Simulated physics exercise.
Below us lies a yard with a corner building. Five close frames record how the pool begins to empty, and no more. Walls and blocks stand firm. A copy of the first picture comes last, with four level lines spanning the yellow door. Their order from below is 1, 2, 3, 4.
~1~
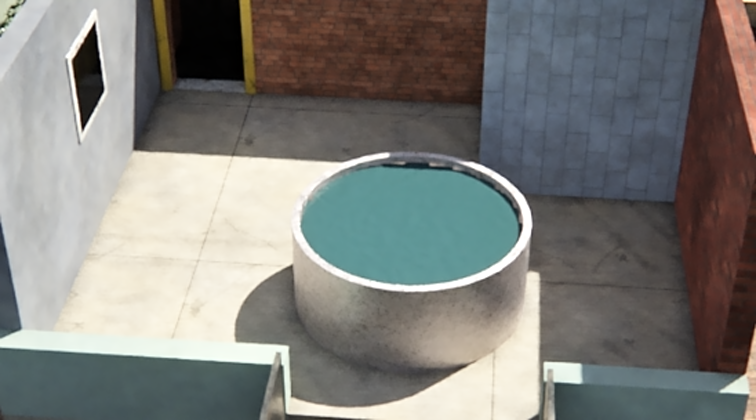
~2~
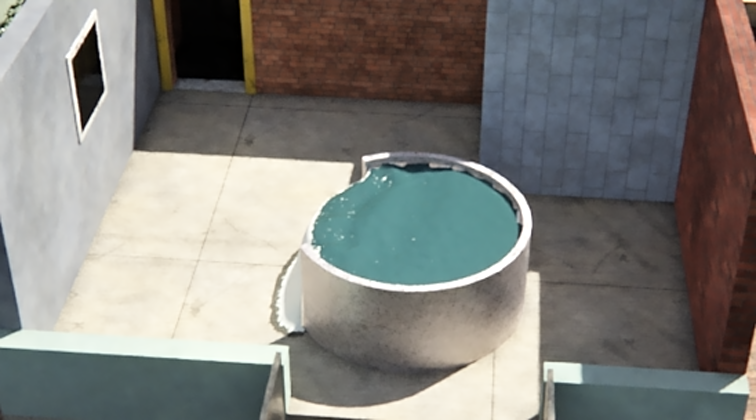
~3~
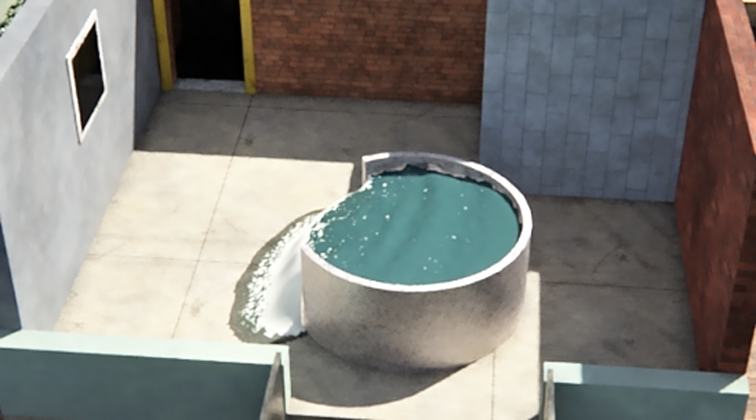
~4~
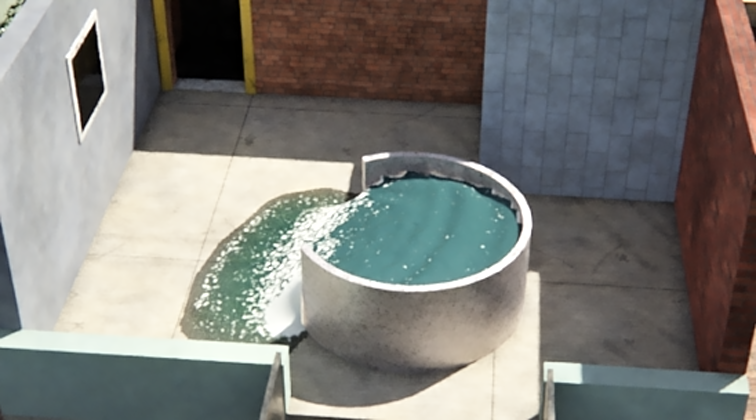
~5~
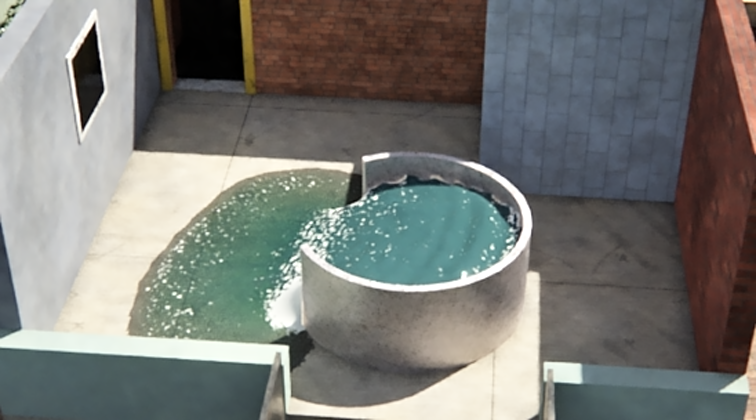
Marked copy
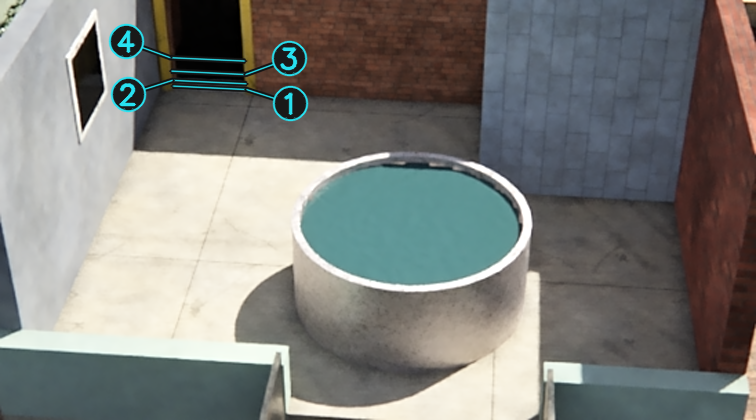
Teal water pouring through a gap in the left side of a round pool and spreading across a walled yard's paving.
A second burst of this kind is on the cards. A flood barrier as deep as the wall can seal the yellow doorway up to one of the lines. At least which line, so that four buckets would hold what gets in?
Take 4.
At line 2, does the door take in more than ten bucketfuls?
Yes, it does.
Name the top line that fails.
Line 3.
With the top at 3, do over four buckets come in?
Yes, that goes wrong.
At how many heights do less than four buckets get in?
One of the four.
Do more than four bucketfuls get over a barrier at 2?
Yes, that goes wrong.
On the marked copy, 1 at (209, 87); 2 at (209, 82); 3 at (208, 72); 4 at (207, 59); from the bottom up 1, 2, 3, 4.
With 1, dozens of bucketfuls pour in.
With 2, dozens of bucketfuls pour in.
With 3, about 12 bucketfuls get in.
With 4, a bucket or two gets in.
